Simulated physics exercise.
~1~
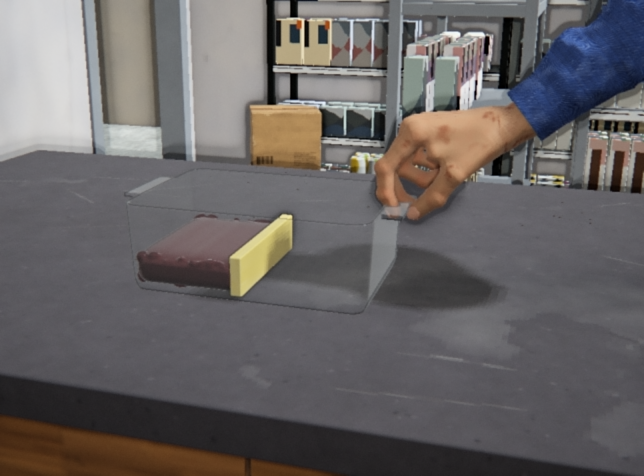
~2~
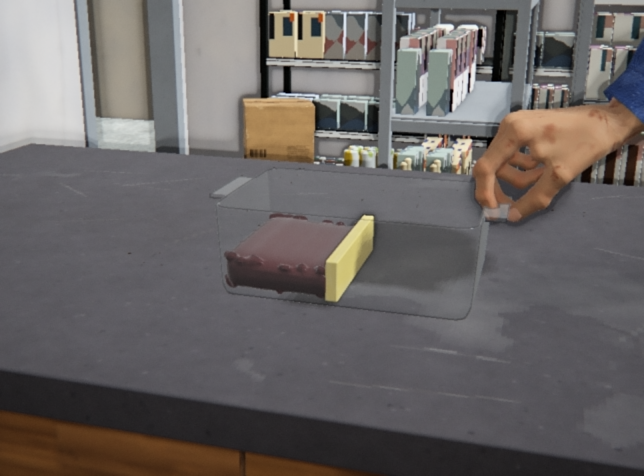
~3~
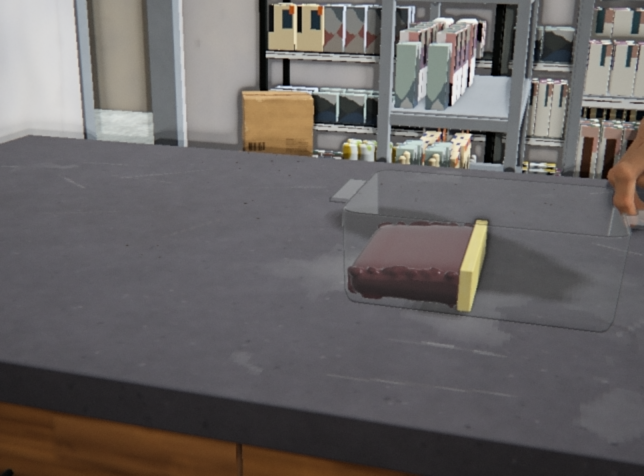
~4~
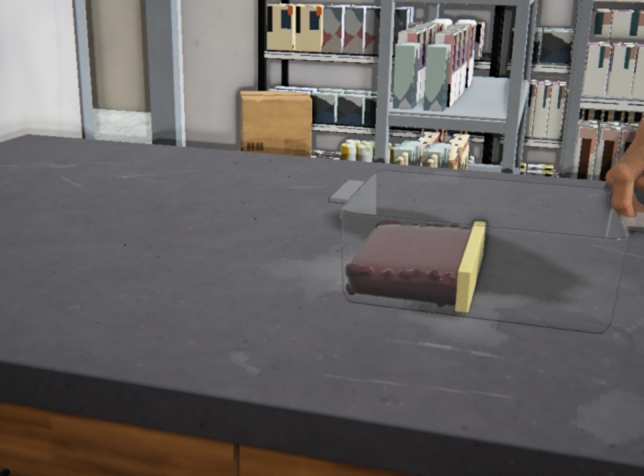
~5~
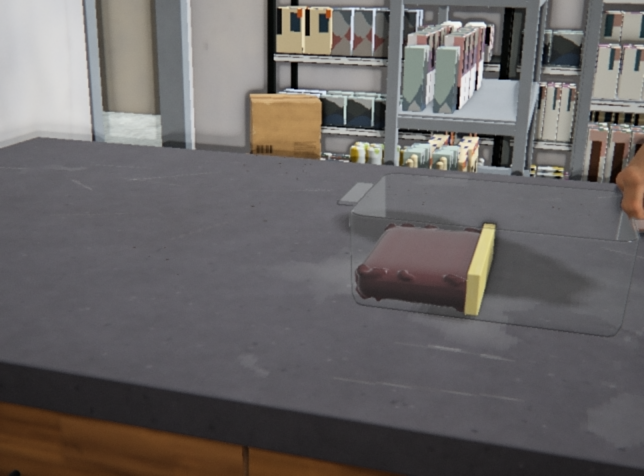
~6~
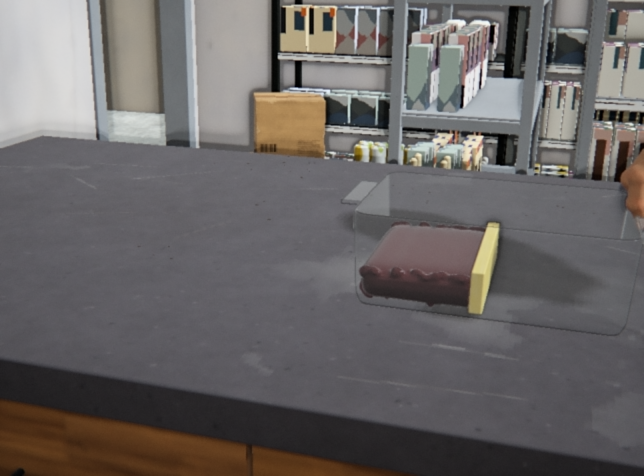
A clear tub of dark red liquid behind a yellow wall is pulled right by a hand, then stops.
